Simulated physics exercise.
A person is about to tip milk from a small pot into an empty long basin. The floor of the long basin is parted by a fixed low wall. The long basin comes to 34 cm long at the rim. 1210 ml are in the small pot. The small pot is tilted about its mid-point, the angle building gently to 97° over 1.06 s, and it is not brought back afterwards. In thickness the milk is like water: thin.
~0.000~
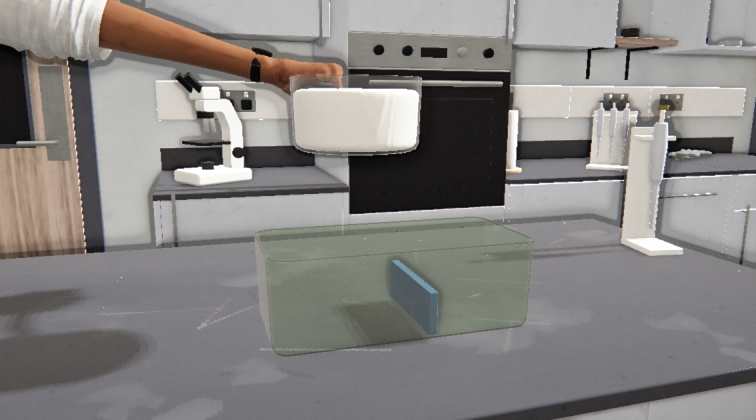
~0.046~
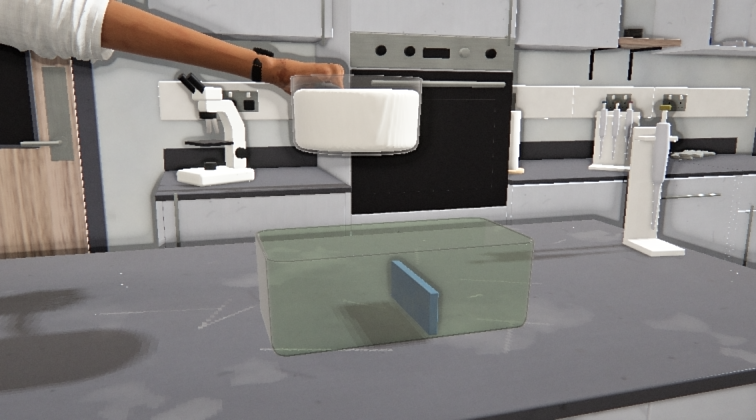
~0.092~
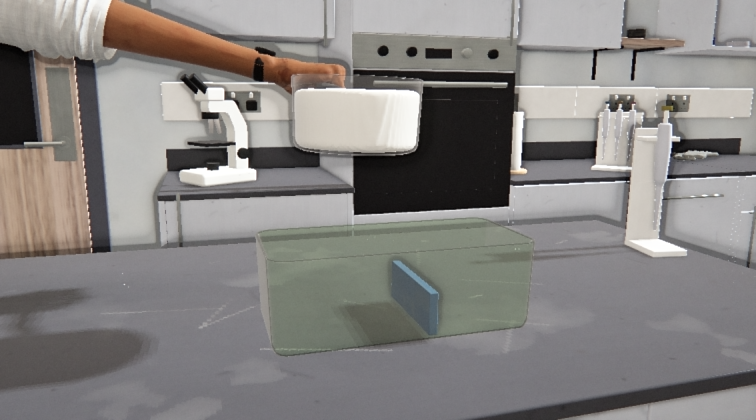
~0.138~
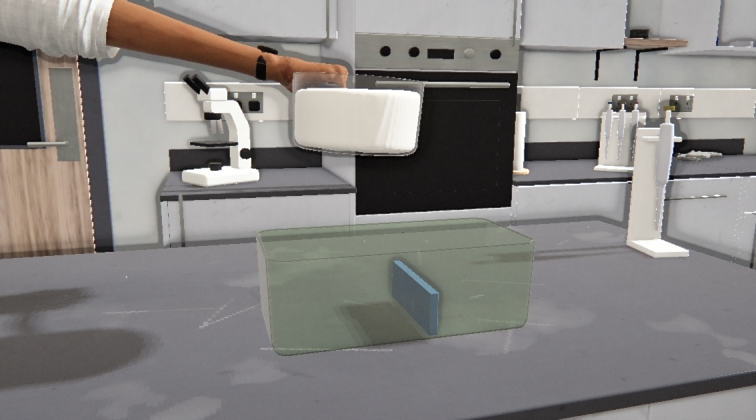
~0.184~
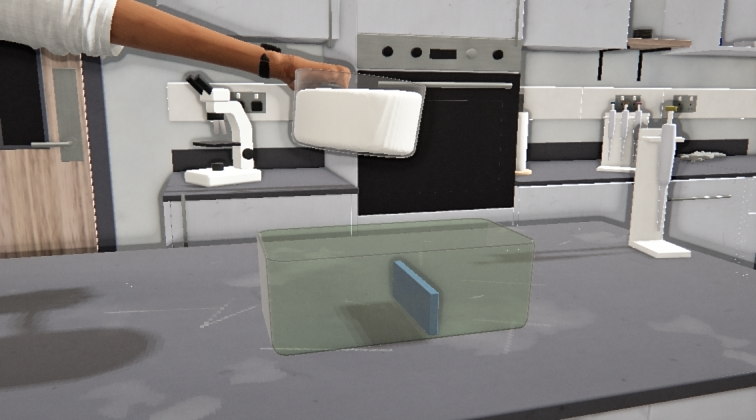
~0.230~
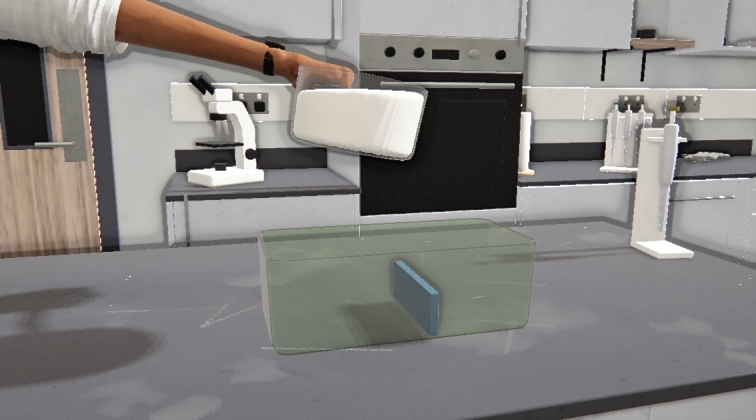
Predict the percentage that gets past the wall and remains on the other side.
The other side holds about 89 % in the end.
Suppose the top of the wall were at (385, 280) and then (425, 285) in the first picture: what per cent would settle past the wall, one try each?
Result: 95 per cent, then 60 per cent.
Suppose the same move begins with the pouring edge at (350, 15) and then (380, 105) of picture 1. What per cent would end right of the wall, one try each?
Try 1: Approx. 55 %; try 2: Approx. 65 %.
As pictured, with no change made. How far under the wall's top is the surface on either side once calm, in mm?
I'd say some 52 mm on the left and some 0 mm on the right.
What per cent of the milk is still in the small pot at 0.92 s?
16 %.
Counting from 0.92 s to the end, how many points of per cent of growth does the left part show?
It comes to some 10 per cent.
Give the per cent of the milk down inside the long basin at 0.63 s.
Around 7 percent.
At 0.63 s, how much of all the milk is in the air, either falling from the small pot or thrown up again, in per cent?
Close to 28 per cent, I'd say.
By 0.63 s the tilt is 63° and 65 per cent is still to pour, 0 is left of the wall and 7 right of it.
By 0.92 s the tilt is 93° and 16 per cent is still to pour, 1 is left of the wall and 68 right of it.
By 1.23 s the tilt is 97° and 3 per cent is still to pour, 7 is left of the wall and 86 right of it.
By 1.56 s the tilt is 97° and 0 per cent is still to pour, 9 is left of the wall and 89 right of it.
At rest 10 per cent lies left of the wall, 89 right of it and 1 outside.
